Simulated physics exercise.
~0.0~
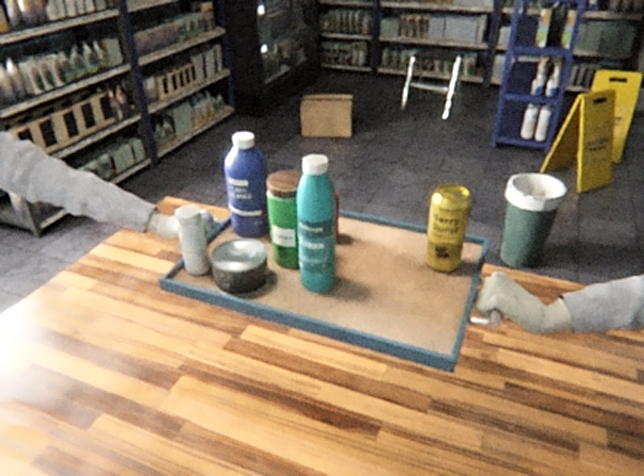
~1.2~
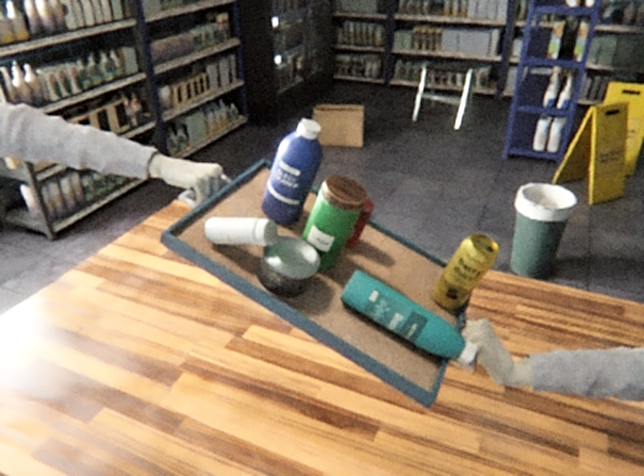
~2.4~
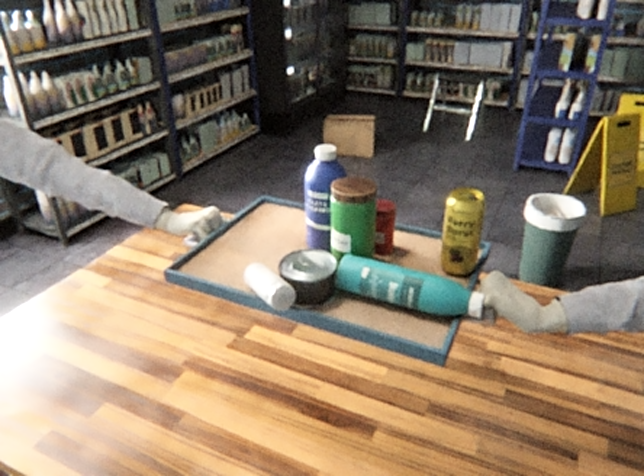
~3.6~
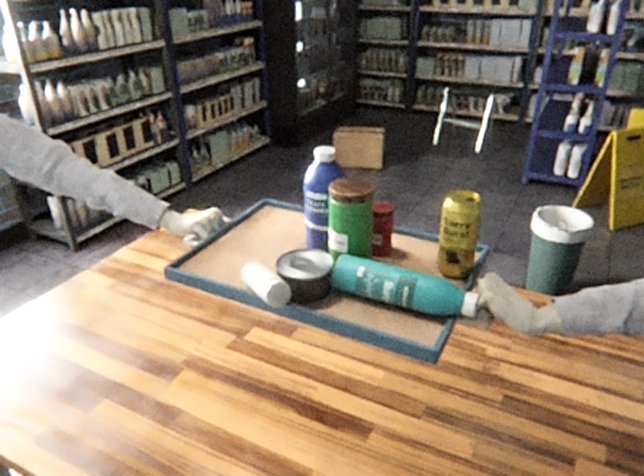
At the start, two hands hold a tray over a wooden table in a shop, with bottles, a jar, a tub, a can and shakers on it. The tray tilts steeply, its right side dropping. The turquoise bottle topples and lies near the low right edge, the white shaker falls on its side, and the blue bottle and green jar shift right and lean. The hands then bring the tray back to level. At the end, the turquoise bottle and white shaker lie on the tray, while the blue bottle, green jar, red shaker and yellow can stand upright behind them.
